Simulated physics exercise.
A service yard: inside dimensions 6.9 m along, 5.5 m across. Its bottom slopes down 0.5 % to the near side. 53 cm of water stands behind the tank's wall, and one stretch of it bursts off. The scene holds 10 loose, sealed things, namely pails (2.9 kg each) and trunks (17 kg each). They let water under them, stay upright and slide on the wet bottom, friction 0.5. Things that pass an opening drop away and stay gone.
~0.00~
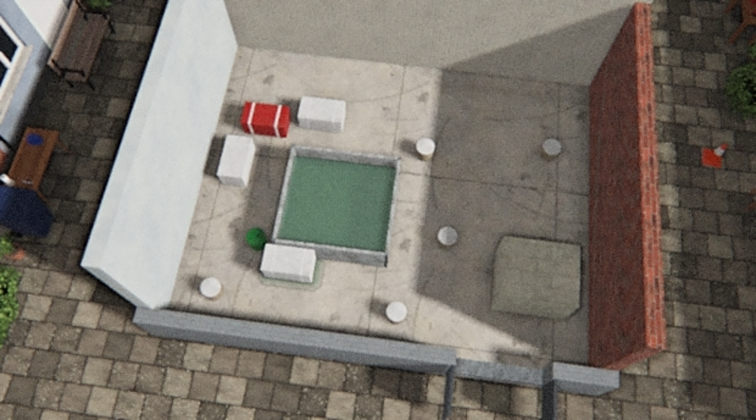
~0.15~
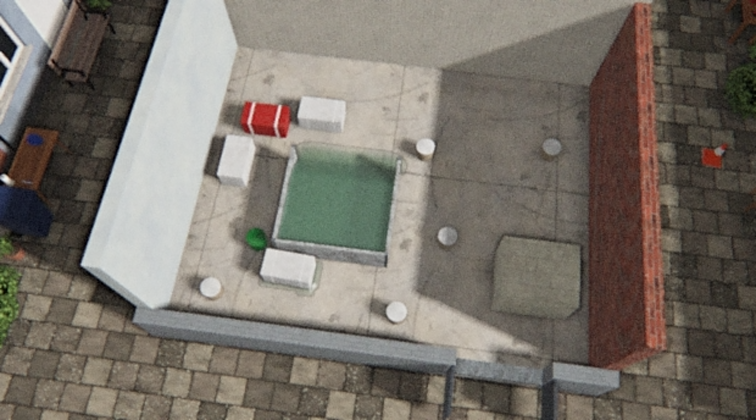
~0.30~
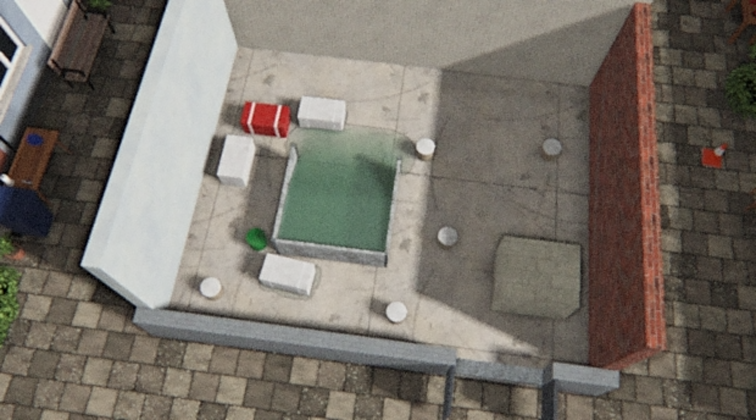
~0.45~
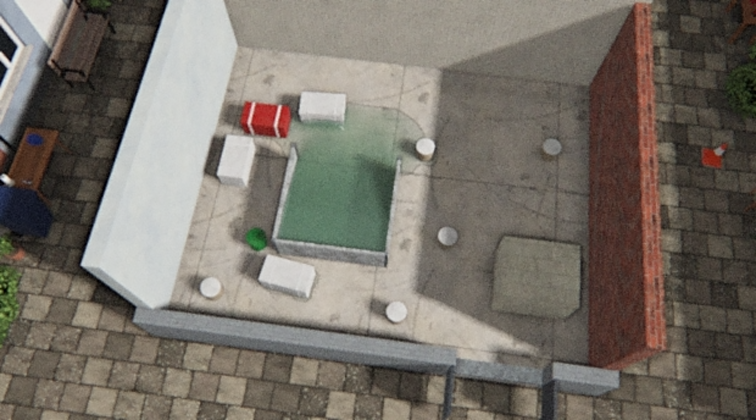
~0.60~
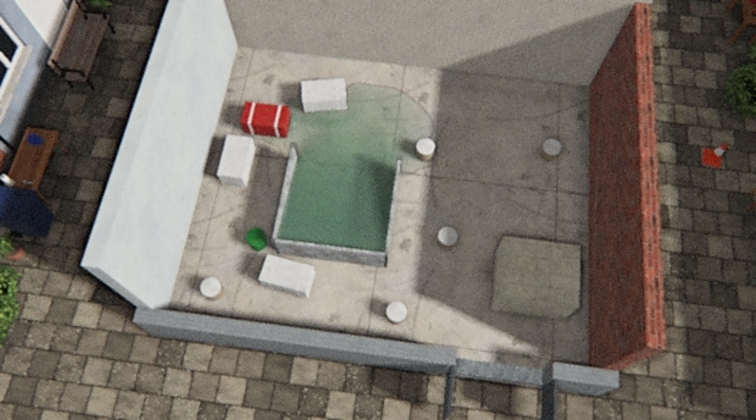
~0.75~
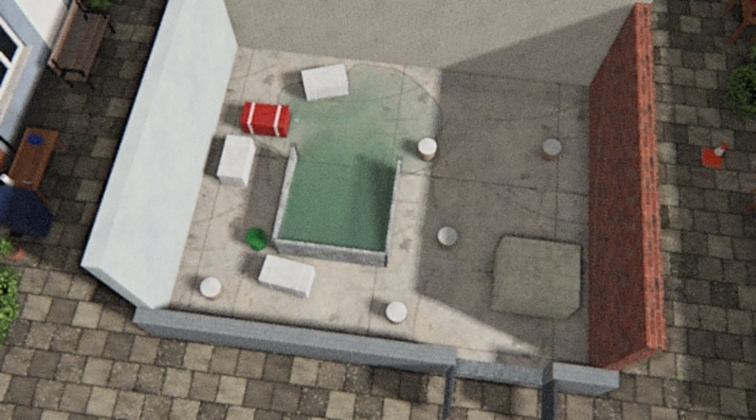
Green water spreading from the open far side of a square pool across a walled yard, nudging a white box backward.
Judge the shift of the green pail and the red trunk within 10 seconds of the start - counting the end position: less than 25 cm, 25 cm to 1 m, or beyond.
My guess is the green pail gets washed a long way; my guess is the red trunk gets washed a long way.
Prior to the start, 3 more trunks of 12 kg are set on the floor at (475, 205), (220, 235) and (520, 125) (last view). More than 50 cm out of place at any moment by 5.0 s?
Listed order gives within the limit, above the limit, above the limit.
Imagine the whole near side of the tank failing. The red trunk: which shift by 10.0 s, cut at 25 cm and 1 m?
Outcome for the red trunk: It is borne far off.
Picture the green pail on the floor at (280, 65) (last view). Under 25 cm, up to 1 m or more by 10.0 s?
In the end it is hauled off.
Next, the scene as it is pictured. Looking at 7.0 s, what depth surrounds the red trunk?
Around 6 cm.
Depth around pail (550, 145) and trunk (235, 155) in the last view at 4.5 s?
Depth approx. 6 cm / 5 cm.
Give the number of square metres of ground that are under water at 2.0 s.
Near 14 m2 in all.
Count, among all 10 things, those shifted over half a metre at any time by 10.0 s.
All told, that gives 10.
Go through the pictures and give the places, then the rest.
In the first picture, the green pail at (256, 237), on the bottom; the red trunk at (265, 114) rests on the ground; 3.1 m2 under water; 0 of 10 have shifted.
In the second picture, the green pail at (256, 237), on the bottom; the red trunk at (265, 114) rests on the ground; 4.0 m2 under water; 1 of 10 have shifted.
In the third picture, the green pail at (256, 237), on the bottom; the red trunk at (265, 114), on the bottom; water covers 4.9 m2; 1 of 10 have shifted.
In the fourth picture, the green pail at (256, 237) rests on the ground; the red trunk at (265, 114) rests on the ground; water covers 6.0 m2; 2 of 10 have shifted.
In the fifth picture, the green pail at (256, 237), on the bottom; the red trunk at (265, 114) rests on the ground; 7.3 m2 under water; 2 of 10 have shifted.
In the sixth picture, the green pail at (256, 237) rests on the ground; the red trunk at (264, 114) rests on the ground; 8.5 m2 under water; 2 of 10 have shifted.
After 2.0 s the green pail is near (256, 237), 0.0 m from its start, aground; the red trunk is near (249, 107), 0.3 m from its start, aground; 0 of 10 are out; 1 afloat.
After 4.5 s the green pail is near (256, 237), 0.0 m from its start, aground; the red trunk is near (268, 146), 0.7 m from its start, afloat; 0 of 10 are out; 3 afloat.
After 7.0 s the green pail is near (261, 297), 1.1 m from its start, afloat; the red trunk is near (224, 235), 2.4 m from its start, afloat; 0 of 10 are out; 4 afloat.
After 10.0 s the green pail is near (370, 323), 2.4 m from its start, afloat; the red trunk is near (243, 295), 3.4 m from its start, afloat; 0 of 10 are out; 10 afloat.
